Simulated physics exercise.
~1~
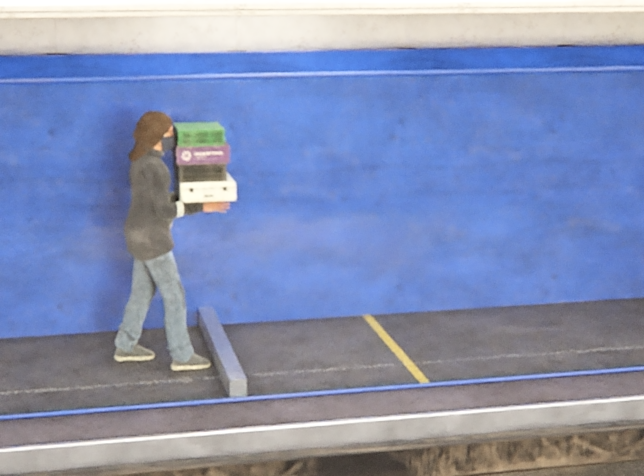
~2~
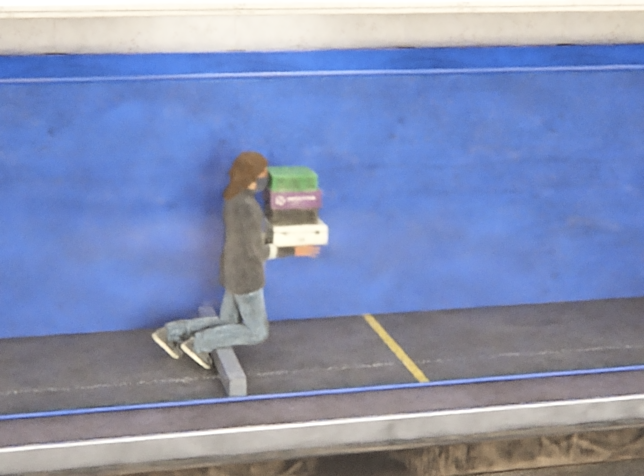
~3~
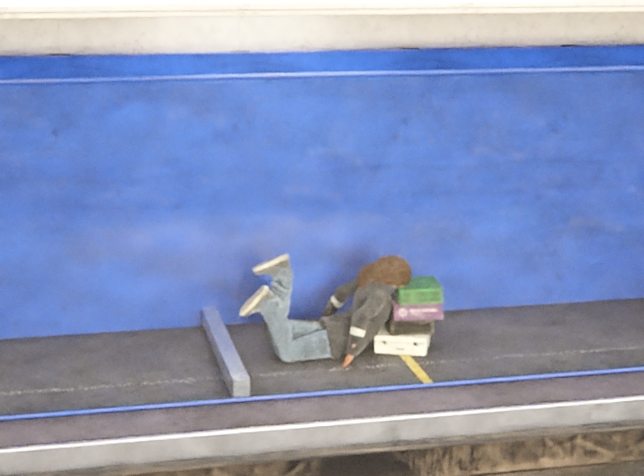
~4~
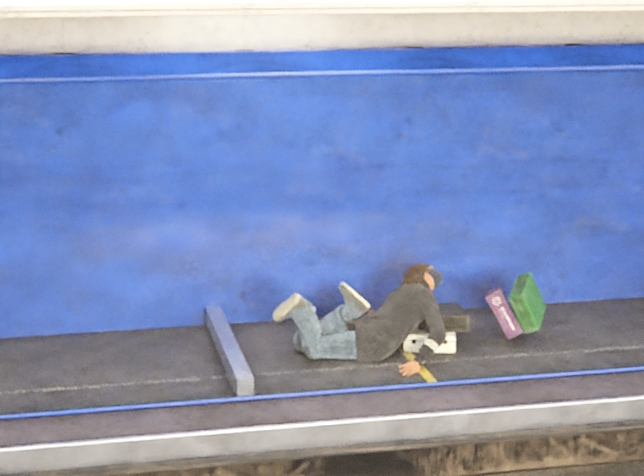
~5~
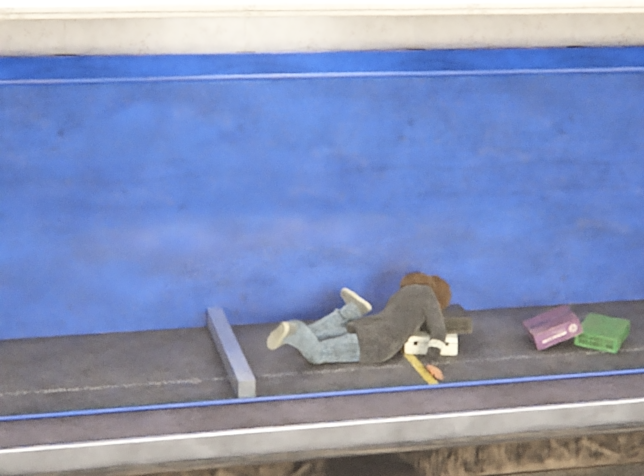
A long-haired person in a dark grey top and jeans carries a stack of boxes, green and purple above black and white, rightward along a grey walkway before a bright blue wall, seen from the side. A low grey rail crosses the path, with a yellow line farther right. At the rail the person drops onto their knees, then pitches forward, legs kicked up behind, as the stack comes down near the line. The green and purple boxes tumble off to the right. The person ends face down, head bowed over the white and black boxes, the other two lying beyond.
